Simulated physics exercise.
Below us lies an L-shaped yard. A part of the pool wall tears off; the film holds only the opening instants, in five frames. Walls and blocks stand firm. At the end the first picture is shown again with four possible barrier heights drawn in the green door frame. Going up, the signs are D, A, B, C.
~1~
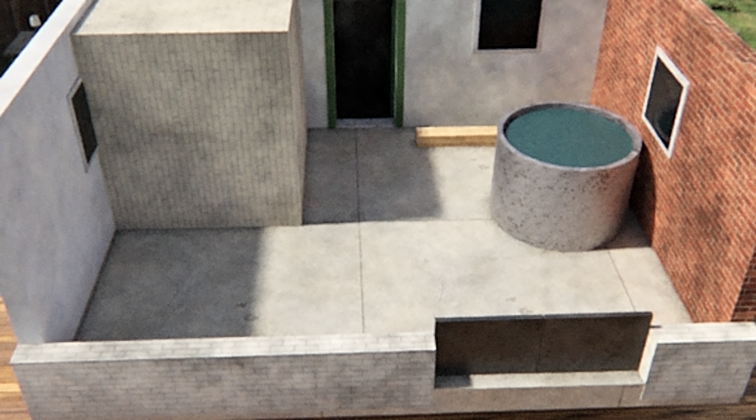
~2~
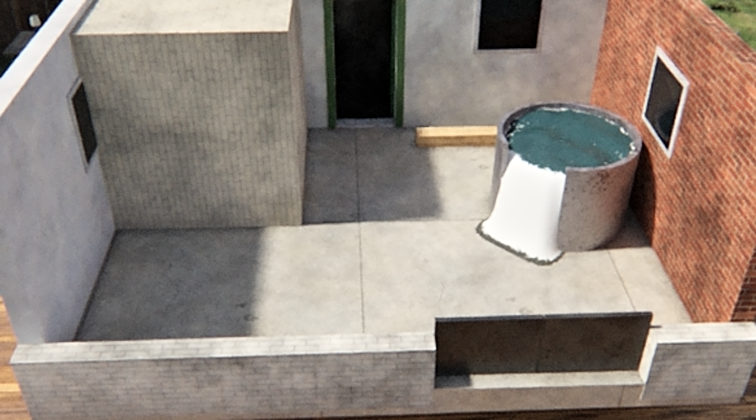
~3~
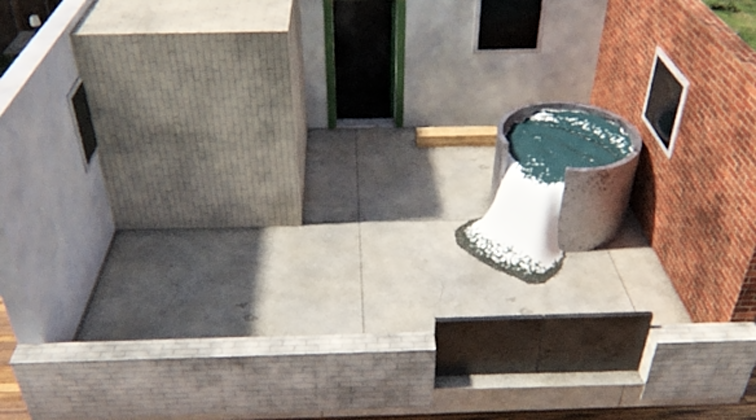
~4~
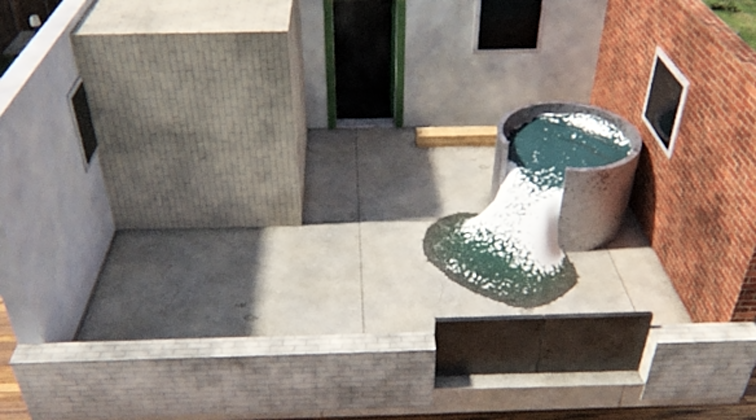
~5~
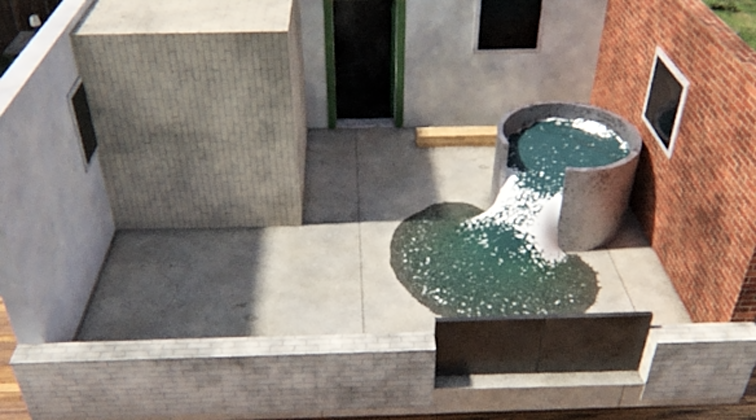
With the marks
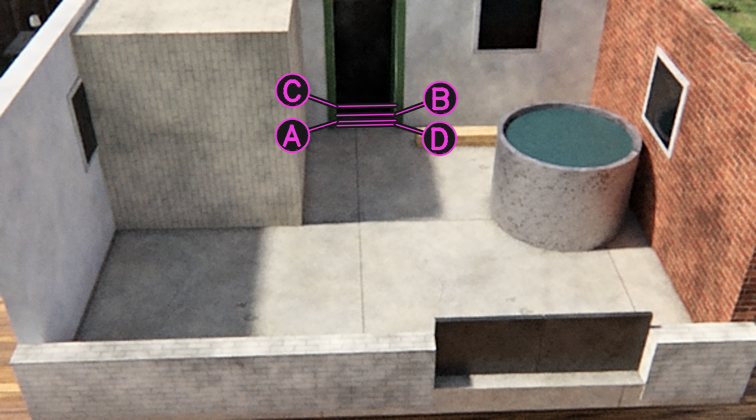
Water pouring from a breached round concrete pool in a walled yard, foaming white, then spreading across the pale floor.
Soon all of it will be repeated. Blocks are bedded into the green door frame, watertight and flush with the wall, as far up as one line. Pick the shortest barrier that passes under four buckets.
That is mark D.
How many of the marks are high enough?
All of them.
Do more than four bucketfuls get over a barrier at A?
No, that is safe.
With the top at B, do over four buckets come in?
No, not at all.
On the marked copy, A at (366, 121); B at (366, 114); C at (366, 105); D at (366, 125); from the bottom up D, A, B, C.
Choosing A, nothing gets over.
Choosing B, nothing gets over.
Choosing C, nothing gets over.
Choosing D, nothing gets over.
